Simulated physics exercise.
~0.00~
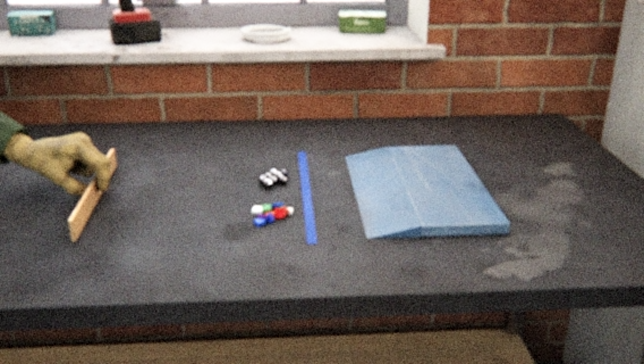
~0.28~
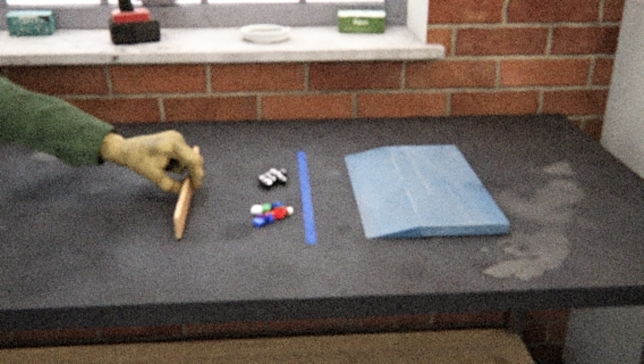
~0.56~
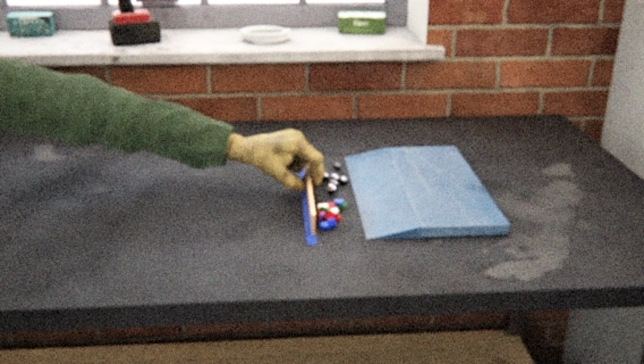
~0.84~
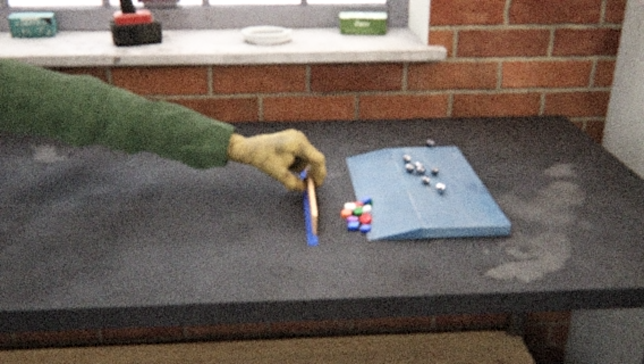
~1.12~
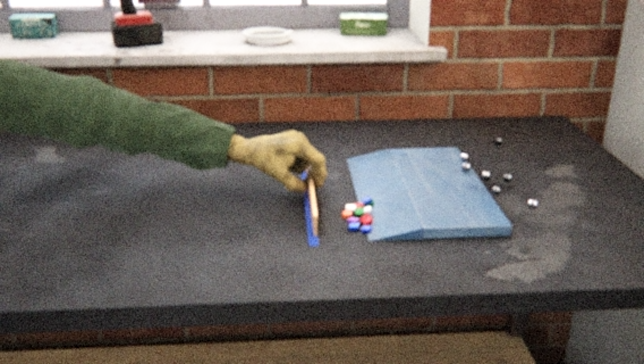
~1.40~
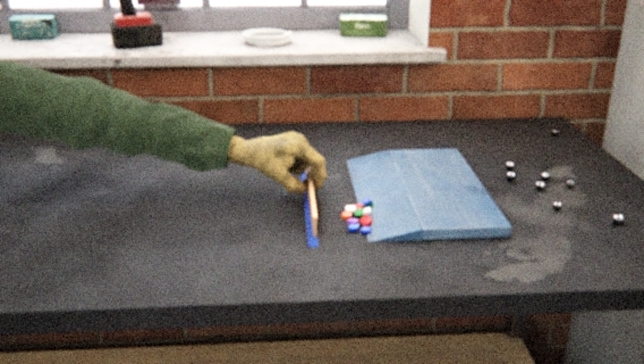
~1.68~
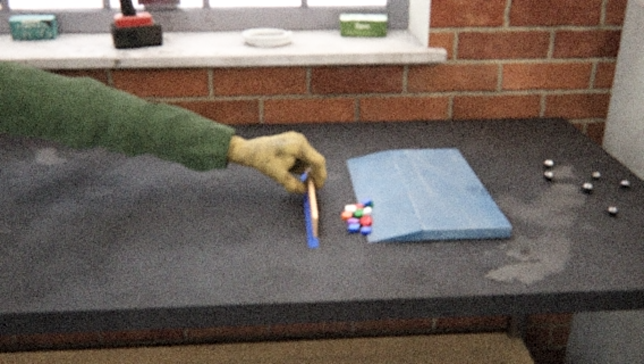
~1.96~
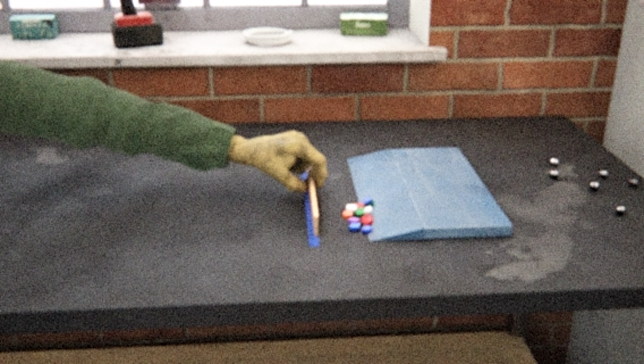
A gloved hand sweeps two batches right; the far one clears the wedge, the near stays.
